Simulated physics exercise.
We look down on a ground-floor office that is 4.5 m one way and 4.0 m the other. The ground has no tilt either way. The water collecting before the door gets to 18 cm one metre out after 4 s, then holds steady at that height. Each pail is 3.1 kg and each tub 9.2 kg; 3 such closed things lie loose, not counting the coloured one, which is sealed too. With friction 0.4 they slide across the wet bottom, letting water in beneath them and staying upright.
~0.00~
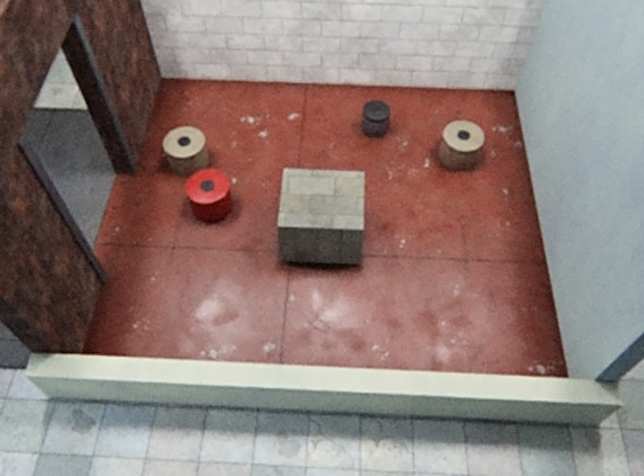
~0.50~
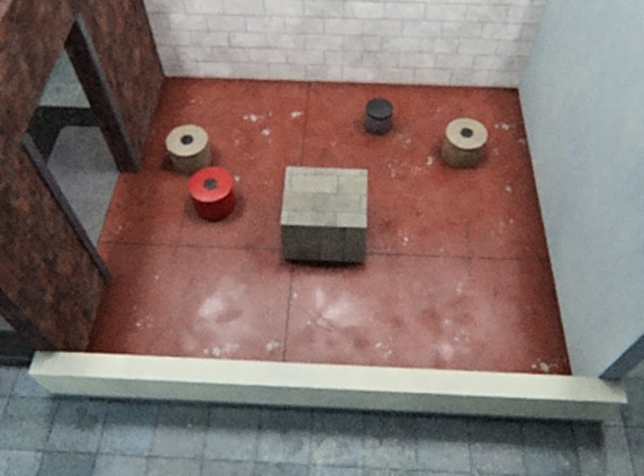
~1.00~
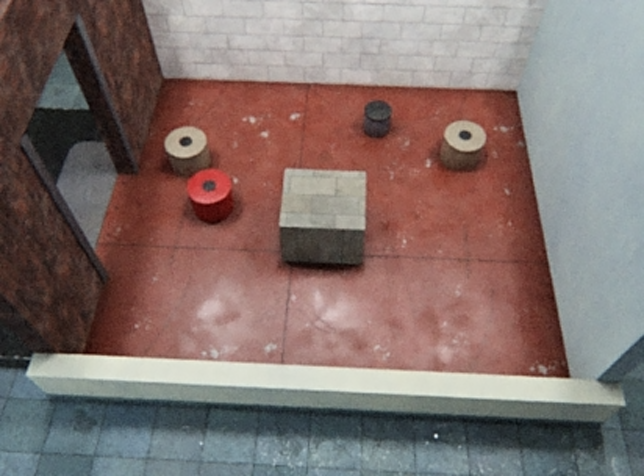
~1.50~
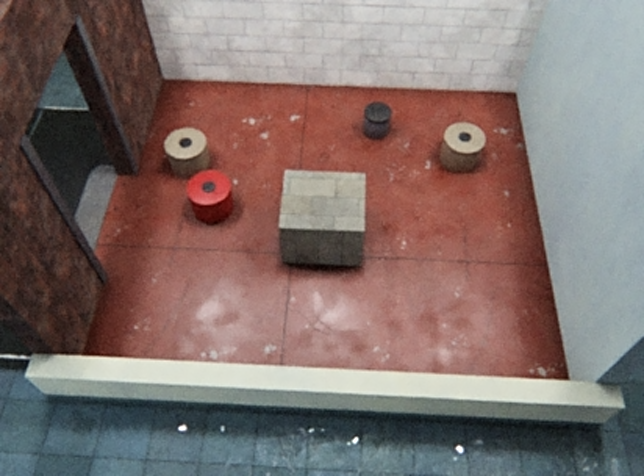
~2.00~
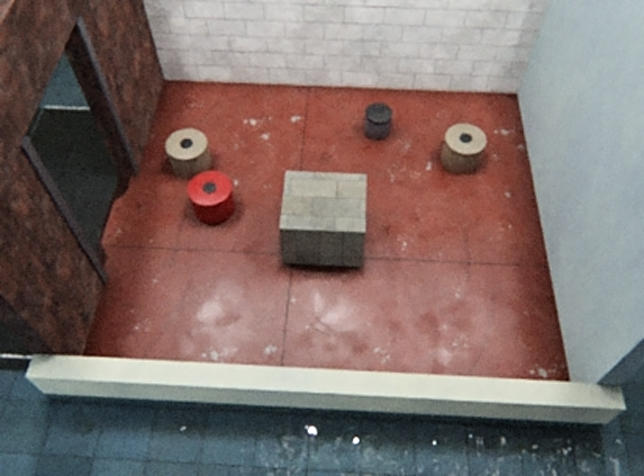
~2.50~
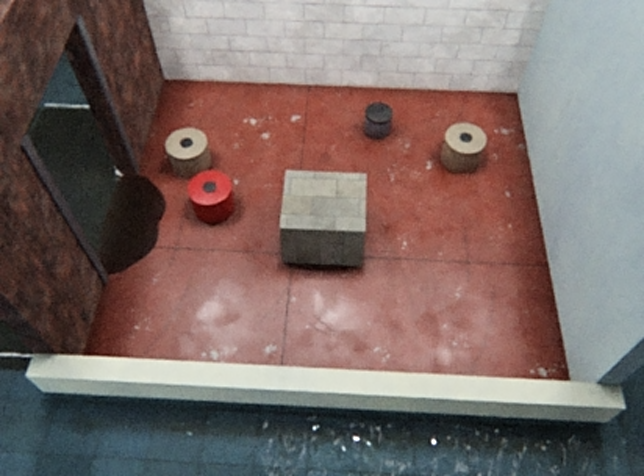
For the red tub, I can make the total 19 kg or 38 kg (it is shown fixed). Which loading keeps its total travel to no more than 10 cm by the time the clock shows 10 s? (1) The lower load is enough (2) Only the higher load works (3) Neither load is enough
2.
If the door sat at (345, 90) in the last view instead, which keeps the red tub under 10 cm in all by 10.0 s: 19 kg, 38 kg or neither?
In that case the lower weight is enough.
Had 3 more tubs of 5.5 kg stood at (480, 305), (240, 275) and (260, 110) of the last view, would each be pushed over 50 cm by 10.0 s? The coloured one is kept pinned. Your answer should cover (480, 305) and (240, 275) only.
First one: Beyond the limit; second one: Beyond the limit.
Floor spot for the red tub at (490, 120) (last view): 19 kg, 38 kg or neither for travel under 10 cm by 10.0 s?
The answer: Either weight will do.
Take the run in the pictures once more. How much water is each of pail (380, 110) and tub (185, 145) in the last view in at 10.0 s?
Around 5 cm and 5 cm.
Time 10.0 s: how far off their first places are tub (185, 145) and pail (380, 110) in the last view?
They've ended up 80 cm and 50 cm away, in that order.
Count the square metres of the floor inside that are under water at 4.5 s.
Near 5.0 m2 in all.
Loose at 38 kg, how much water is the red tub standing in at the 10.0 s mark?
About 7 cm.
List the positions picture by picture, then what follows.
The first picture shows the red tub at (207, 186), on the bottom; water covers 0.0 m2; 0 of 4 have shifted.
The second picture shows the red tub at (210, 184) rests on the ground; 0.0 m2 under water; 0 of 4 have shifted.
The third picture shows the red tub at (209, 186) rests on the ground; 0.0 m2 under water; 0 of 4 have shifted.
The fourth picture shows the red tub at (209, 187), on the bottom; water covers 0.0 m2; 0 of 4 have shifted.
The fifth picture shows the red tub at (209, 188) rests on the ground; 0.0 m2 under water; 0 of 4 have shifted.
The sixth picture shows the red tub at (210, 187), on the bottom; water covers 0.4 m2; 0 of 4 have shifted.
After 3.5 s the red tub would be 0 cm from its start with 19 kg and 0 cm from its start with 38 kg; 4 cm of water round it then.
After 4.5 s the red tub would be 8 cm from its start with 19 kg and 0 cm from its start with 38 kg; 6 cm of water round it then.
After 7.0 s the red tub would be 35 cm from its start with 19 kg and 0 cm from its start with 38 kg; 7 cm of water round it then.
After 10.0 s the red tub would be 39 cm from its start with 19 kg and 0 cm from its start with 38 kg; 7 cm of water round it then.
